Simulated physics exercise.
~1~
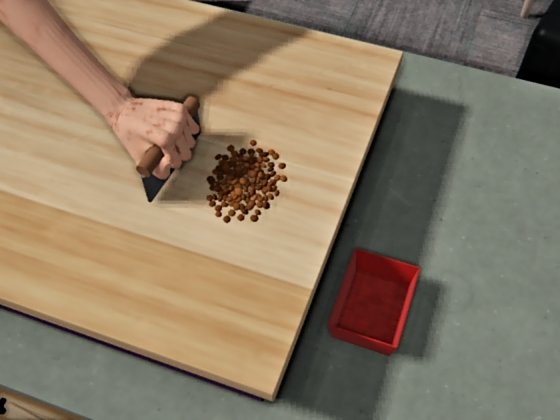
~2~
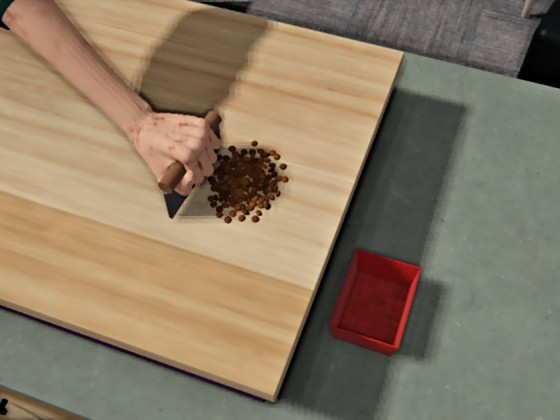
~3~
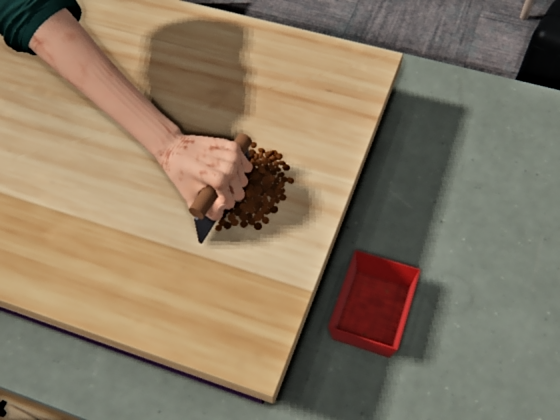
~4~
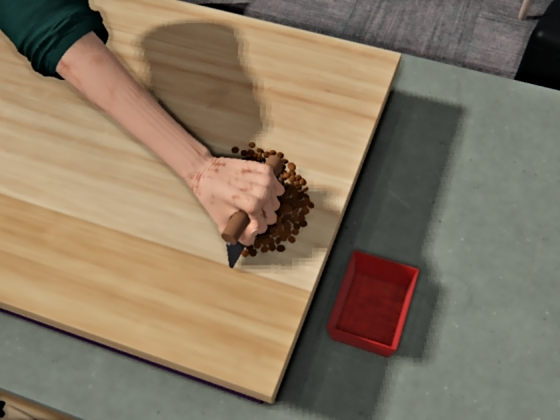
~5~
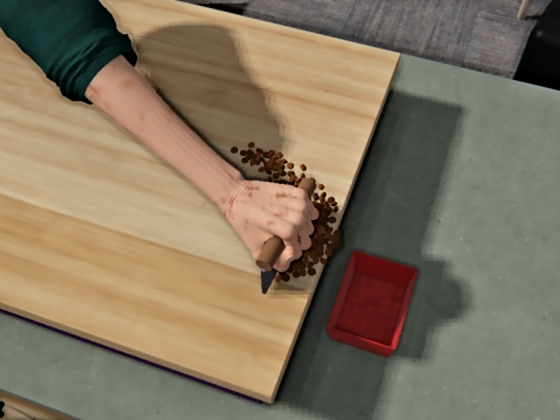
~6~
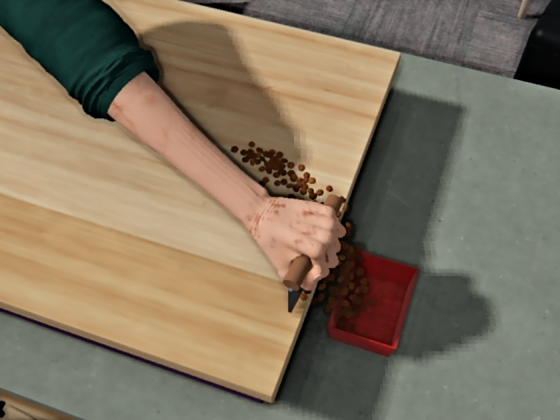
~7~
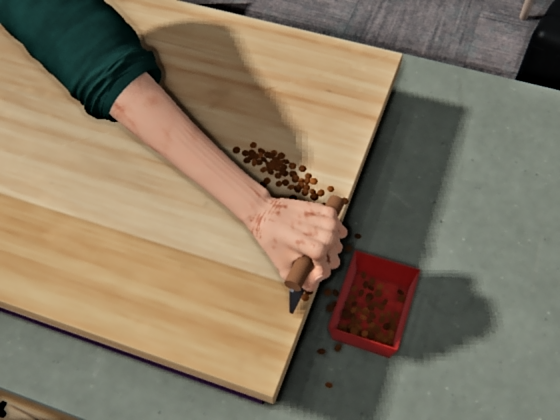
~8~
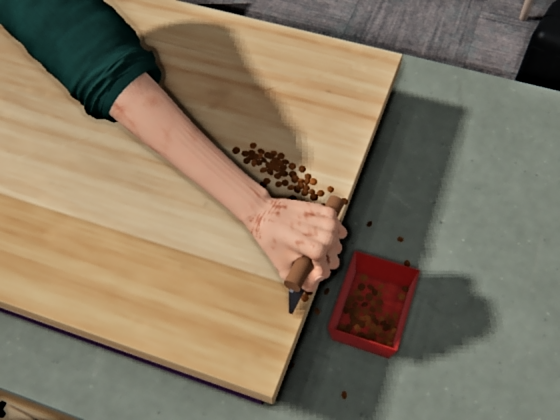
A hand in a dark green sleeve grips a scraper with a wooden handle on a pale wooden board, seen from above, with a heap of small brown kibble pieces beside it. A red tin sits on the grey-green counter past the board's right edge. The hand pushes the scraper right and downward, driving the heap along and leaving a trail of pieces behind. At the edge it stops as pieces spill over, many dropping into the tin. A few miss and scatter across the counter, while a good share stays on the board, strung out behind the hand.
